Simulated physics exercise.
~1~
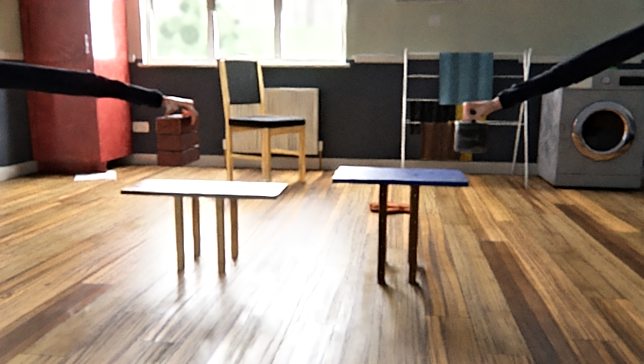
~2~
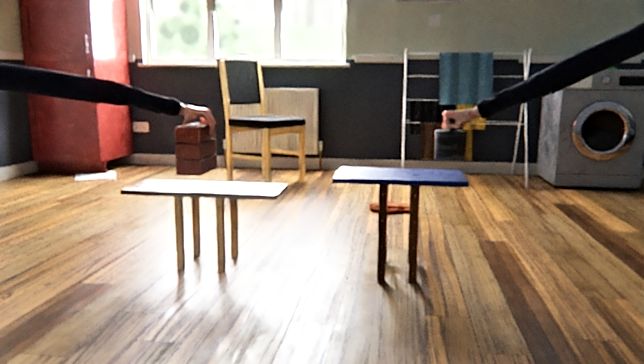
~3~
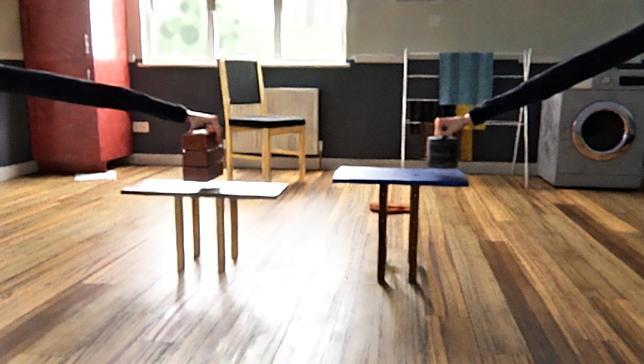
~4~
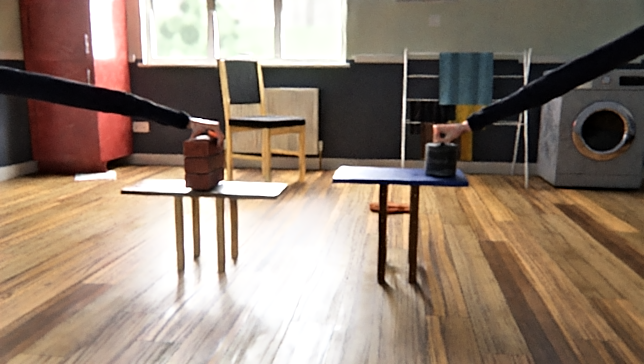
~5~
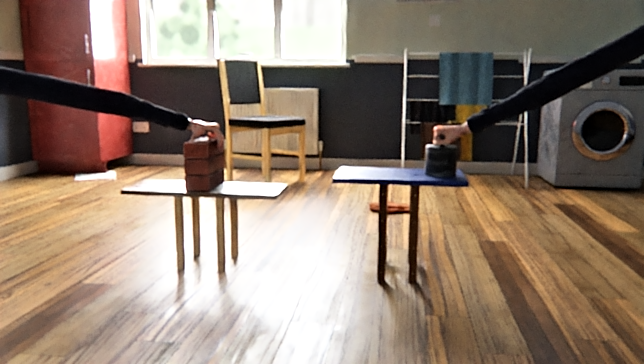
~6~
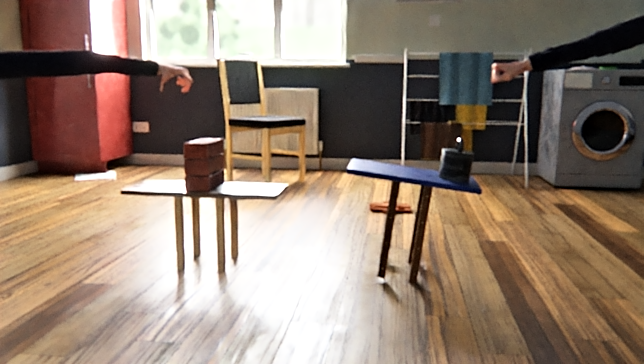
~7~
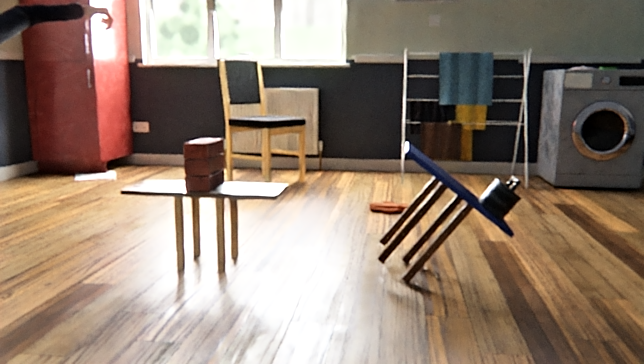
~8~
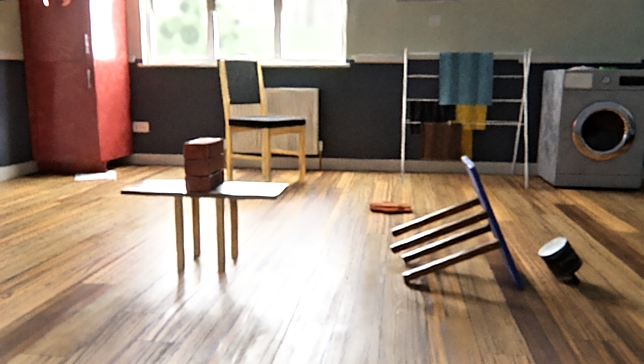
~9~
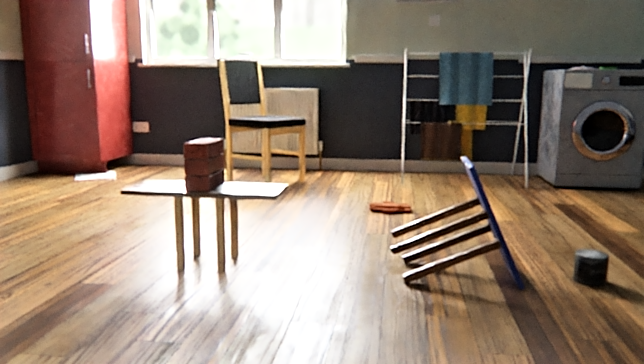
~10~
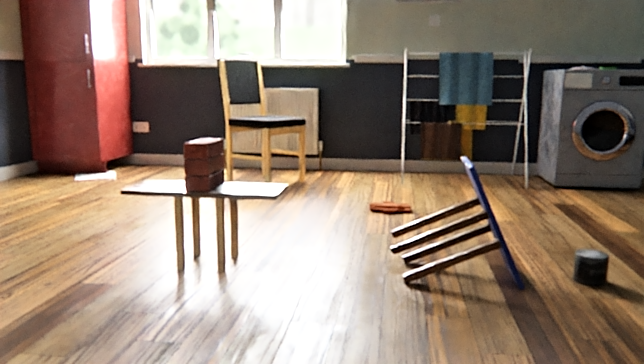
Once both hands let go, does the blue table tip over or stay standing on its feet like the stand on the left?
The blue table tips over to the right and ends up on its side, while the stand on the left stays upright with the bricks on top.
